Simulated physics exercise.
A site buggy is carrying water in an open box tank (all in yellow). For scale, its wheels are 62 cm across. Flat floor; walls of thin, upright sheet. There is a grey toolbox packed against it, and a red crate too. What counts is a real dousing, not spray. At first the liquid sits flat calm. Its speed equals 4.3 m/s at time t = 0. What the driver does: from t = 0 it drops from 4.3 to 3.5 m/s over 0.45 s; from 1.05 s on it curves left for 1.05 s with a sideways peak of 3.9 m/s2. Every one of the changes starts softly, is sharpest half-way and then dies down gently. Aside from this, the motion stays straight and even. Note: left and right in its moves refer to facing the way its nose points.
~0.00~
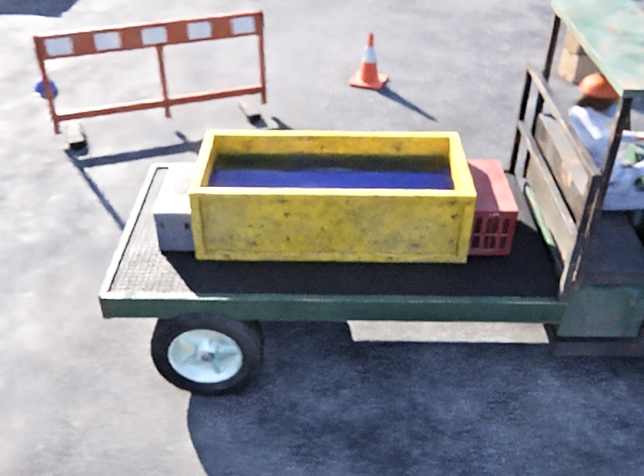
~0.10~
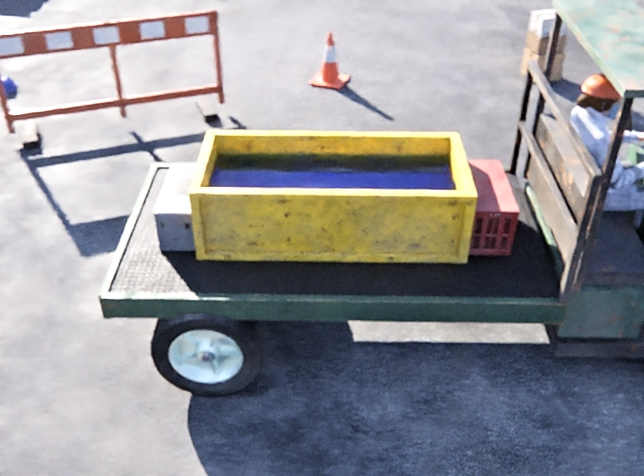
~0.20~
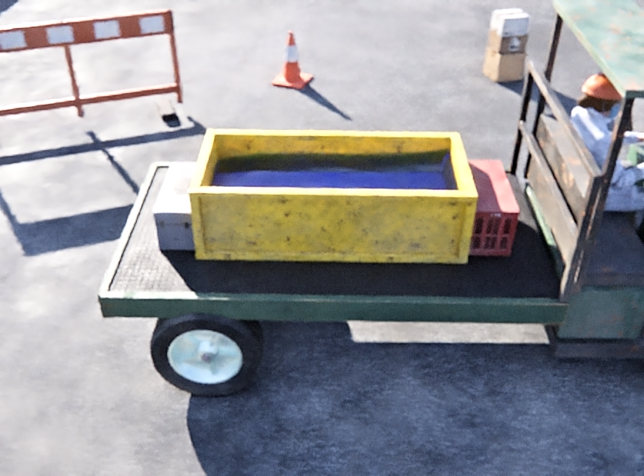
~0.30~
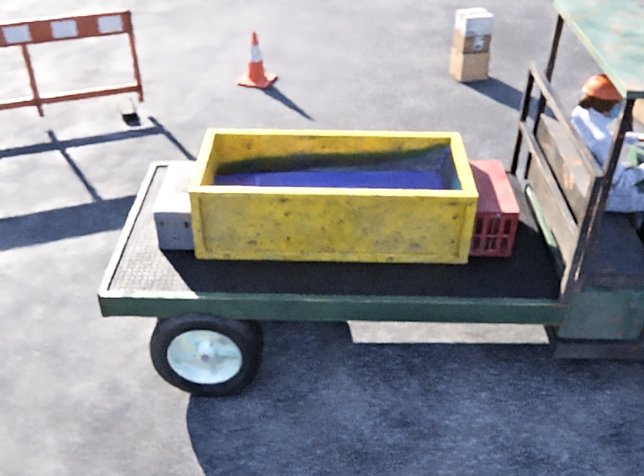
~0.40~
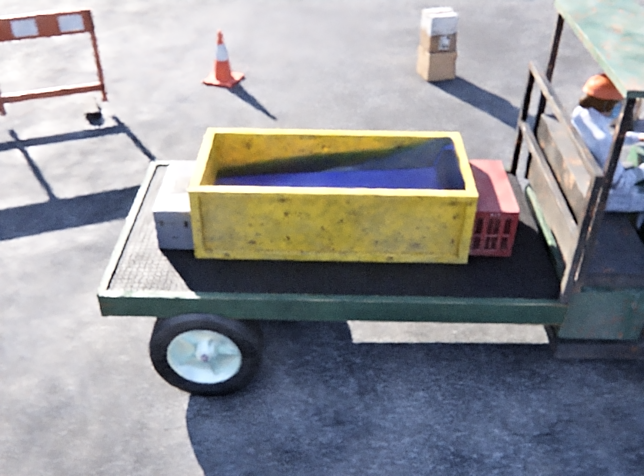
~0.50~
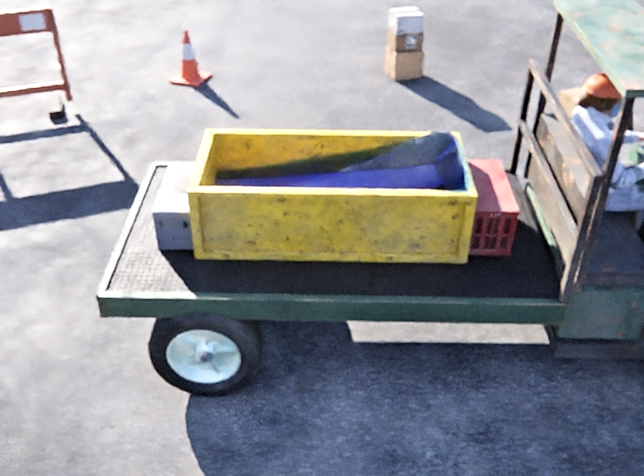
Driver in an orange hat riding a flatbed buggy past barrier, cone and boxes, blue water climbing toward the yellow tank's right end.
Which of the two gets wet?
Well, the grey toolbox is hit by the liquid and the red crate is hit by the liquid.
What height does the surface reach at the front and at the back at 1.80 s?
Front: 16 cm; back: 34 cm.
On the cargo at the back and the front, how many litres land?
About 2 and 3 L.
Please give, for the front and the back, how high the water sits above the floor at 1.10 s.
Approx. 30 cm front, approx. 28 cm back.
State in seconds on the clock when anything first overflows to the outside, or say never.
0.8 s.
After 1.10 s it stands 28 cm high behind and 30 cm in front; 2 per cent has gone over the front.
After 1.80 s it stands 34 cm high behind and 17 cm in front; 8 per cent has gone over the near side and the back.
After 2.60 s it stands 14 cm high behind and 30 cm in front; 16 per cent has gone over the near side and the far side.
After 5.09 s 20 per cent has gone over the near side and the far side; the grey toolbox has caught 2 litres and the red crate 3 litres.
